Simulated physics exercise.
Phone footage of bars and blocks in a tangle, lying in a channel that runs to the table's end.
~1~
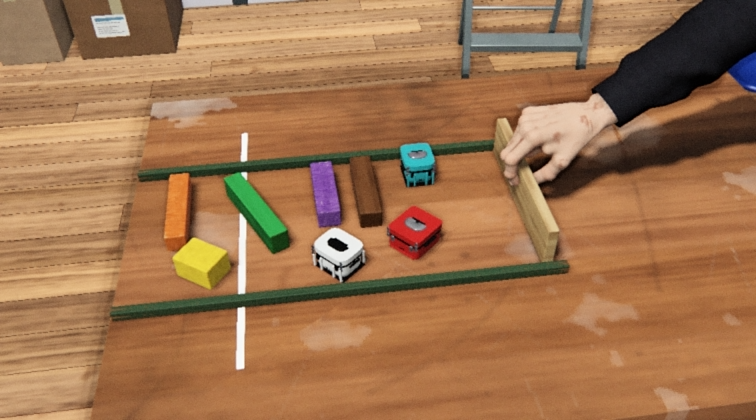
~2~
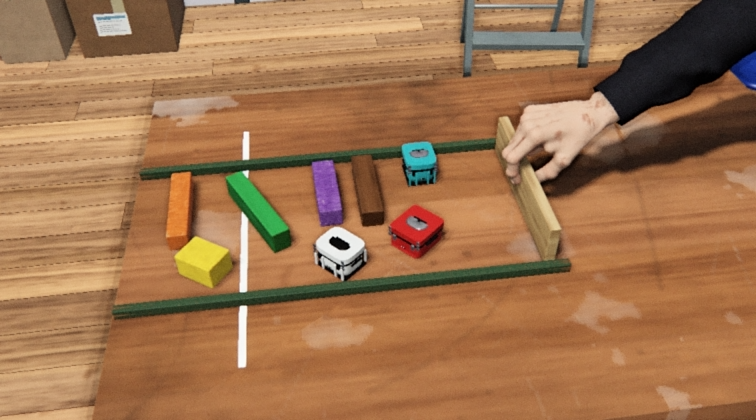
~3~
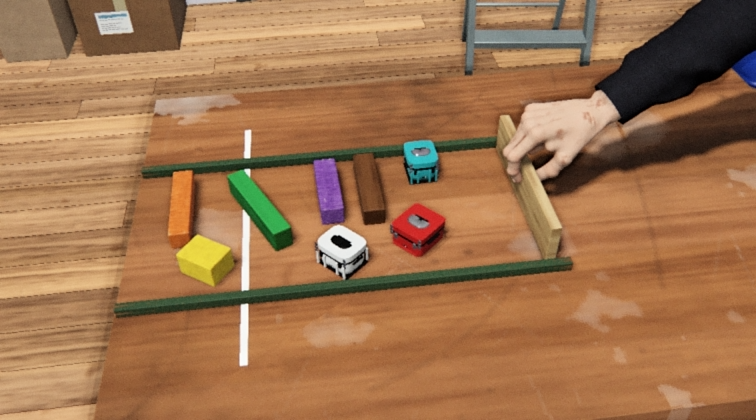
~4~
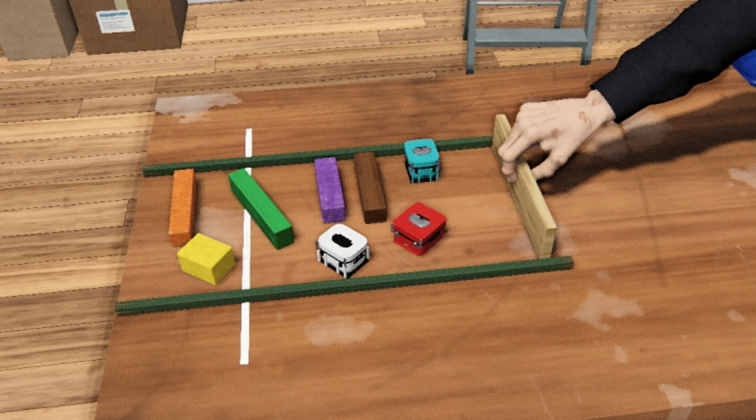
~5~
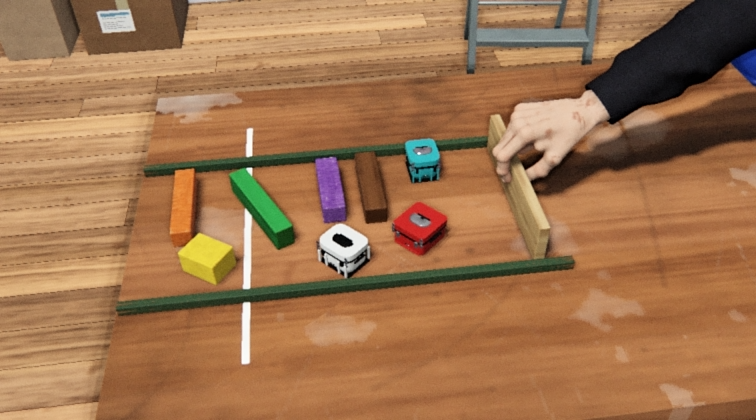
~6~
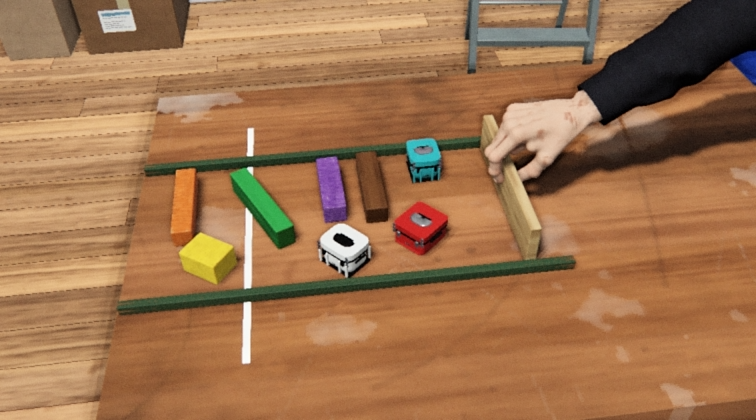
Wooden board edging slightly left under a person's hand, with coloured bars and small blocks lying still between two green rails.
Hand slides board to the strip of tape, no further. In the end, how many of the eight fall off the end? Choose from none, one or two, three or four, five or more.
Final count: None.
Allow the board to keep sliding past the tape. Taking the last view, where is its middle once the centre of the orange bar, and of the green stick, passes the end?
(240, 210) and (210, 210), more or less.
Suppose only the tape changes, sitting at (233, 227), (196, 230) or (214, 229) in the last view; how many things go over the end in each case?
The counts come to 1, then 3, then 1.
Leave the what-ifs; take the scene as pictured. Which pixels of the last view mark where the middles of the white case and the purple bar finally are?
Roughly (190, 271); the other one roughly (194, 209).
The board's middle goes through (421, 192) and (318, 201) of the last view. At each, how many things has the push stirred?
In order, the tallies are 2 and 6.
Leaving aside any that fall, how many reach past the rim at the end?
The answer comes to 1.
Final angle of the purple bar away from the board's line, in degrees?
Angle: Roughly 30 degrees.
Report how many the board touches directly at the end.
The count is 3.
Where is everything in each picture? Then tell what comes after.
In the first picture, orange bar (179, 211); yellow block (202, 263); green stick (256, 212); board (523, 187); tape (243, 230).
In the second picture, yellow block (204, 262); purple bar (327, 192).
In the third picture, green stick (259, 209); turquoise case (420, 162).
In the fourth picture, orange bar (183, 206); red case (419, 230).
In the fifth picture, yellow block (208, 259); brown stick (370, 186).
In the sixth picture, orange bar (185, 206); yellow block (209, 258); green stick (262, 207); board (507, 184); tape (249, 225).
Soon after, none off yet; orange bar at rest near (185, 206); yellow block at rest near (209, 258); green stick at rest near (262, 207).
After that, none off yet; orange bar at rest near (185, 206); yellow block at rest near (209, 258); green stick displaced a little near (249, 209).
In the end, the number that fall off is zero.
